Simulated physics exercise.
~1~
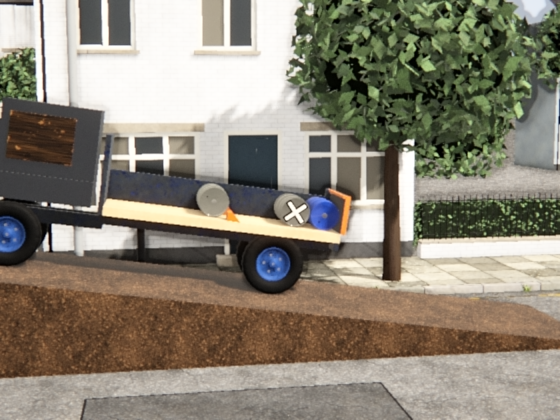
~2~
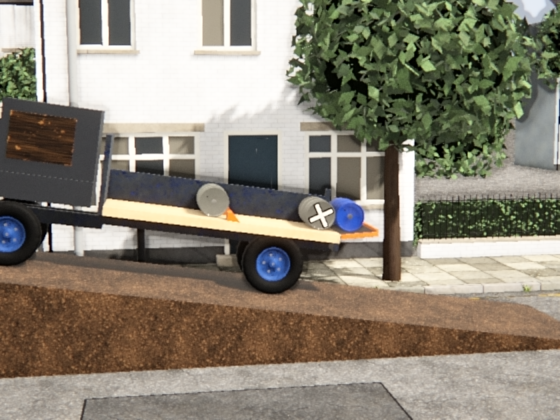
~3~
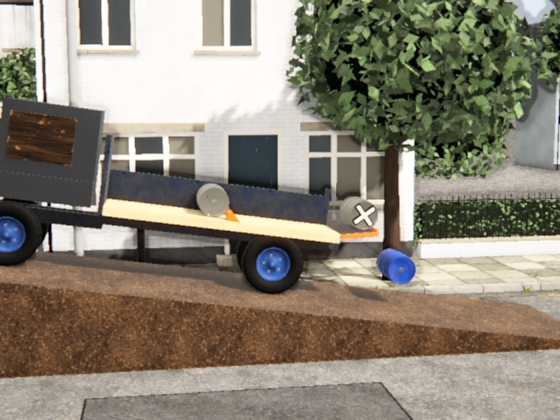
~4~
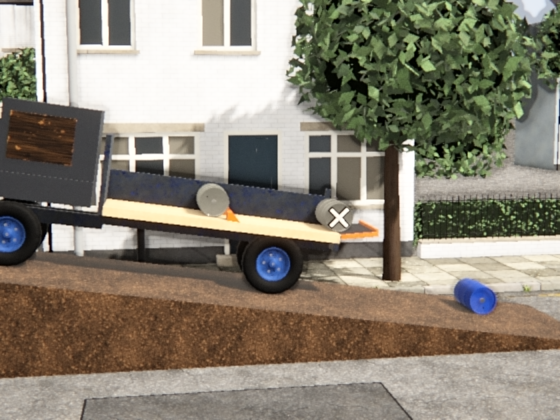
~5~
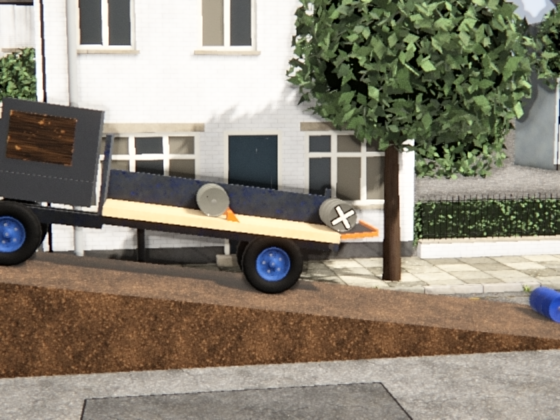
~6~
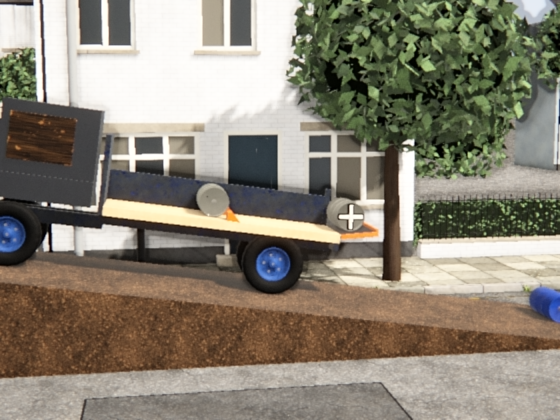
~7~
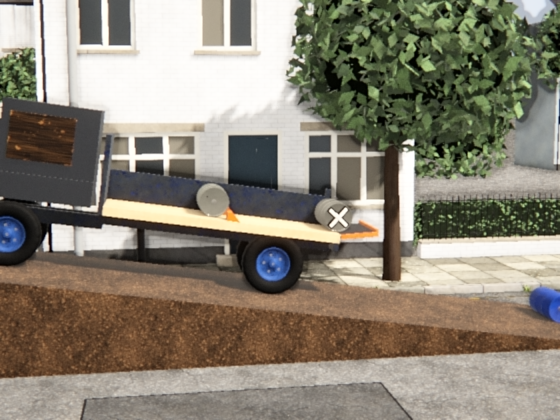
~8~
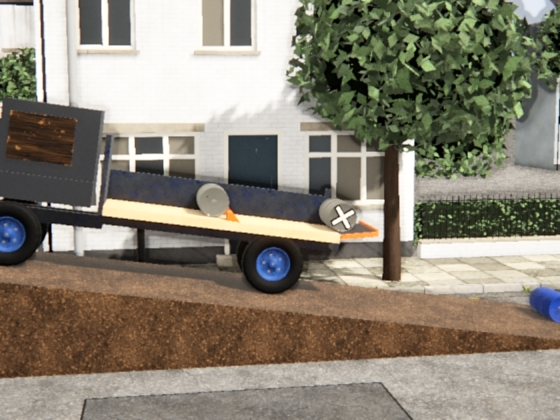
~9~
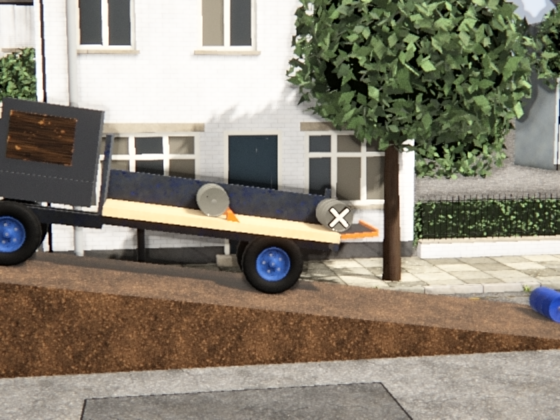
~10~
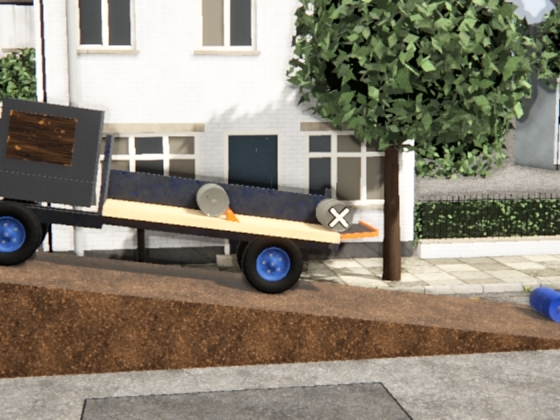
A pick-up's tailgate drops, and a blue keg rolls off onto the ground rightward while two grey kegs stay aboard.
